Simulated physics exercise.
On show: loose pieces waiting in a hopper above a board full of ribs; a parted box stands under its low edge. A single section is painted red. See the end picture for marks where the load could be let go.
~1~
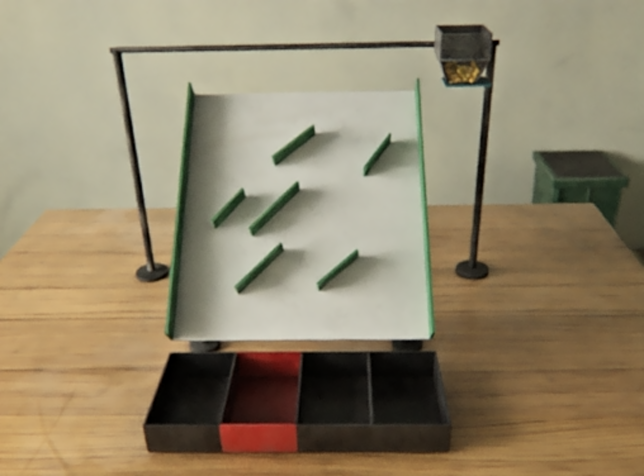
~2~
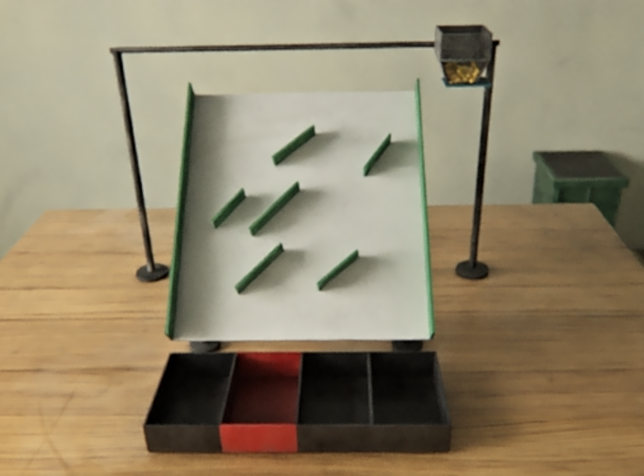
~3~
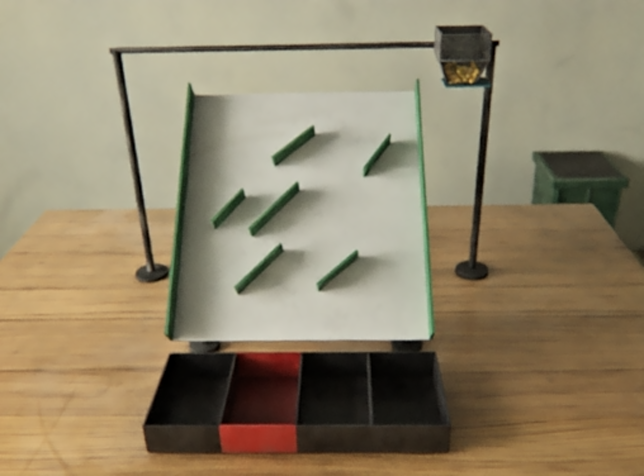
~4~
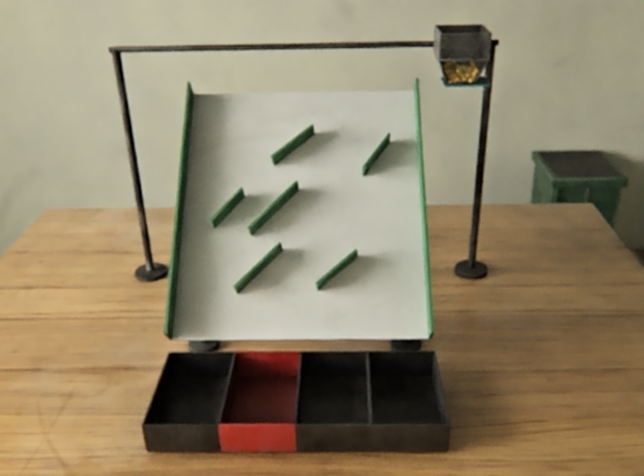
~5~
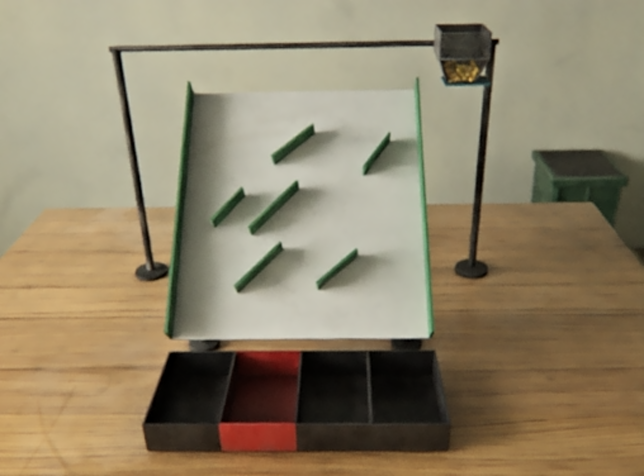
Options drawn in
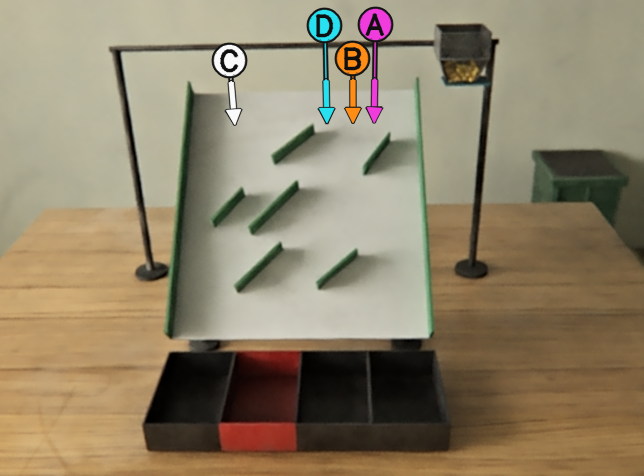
On a wooden table, a small hopper sits motionless above a white board with green ribs.
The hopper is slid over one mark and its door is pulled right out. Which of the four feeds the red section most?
Use mark B.
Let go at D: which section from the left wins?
The second.
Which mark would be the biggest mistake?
It is C.
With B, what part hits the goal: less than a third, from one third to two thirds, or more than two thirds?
Mark B gives more than two thirds.
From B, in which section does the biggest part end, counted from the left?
It is the second one.
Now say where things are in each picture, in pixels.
The first frame shows hopper at (460, 70), puffed corn balls, door shut.
The second frame shows ribs (272, 157) to (314, 125), (364, 168) to (391, 133).
The third frame shows ribs (211, 221) to (243, 188), (249, 229) to (298, 182).
The fourth frame shows ribs (234, 287) to (281, 242), (316, 284) to (357, 249).
The fifth frame shows red section at (258, 435), number 2 of 4 from the left.
On the marked copy, mark A meets the board at (374, 117); mark B meets the board at (353, 117); mark C meets the board at (234, 119); mark D meets the board at (326, 117).
With A, most in the red section, about a quarter in other sections.
With B, nearly all in the red section, a small part in other sections.
With C, none in the red section, nearly all in other sections.
With D, most in the red section, about a quarter in other sections.
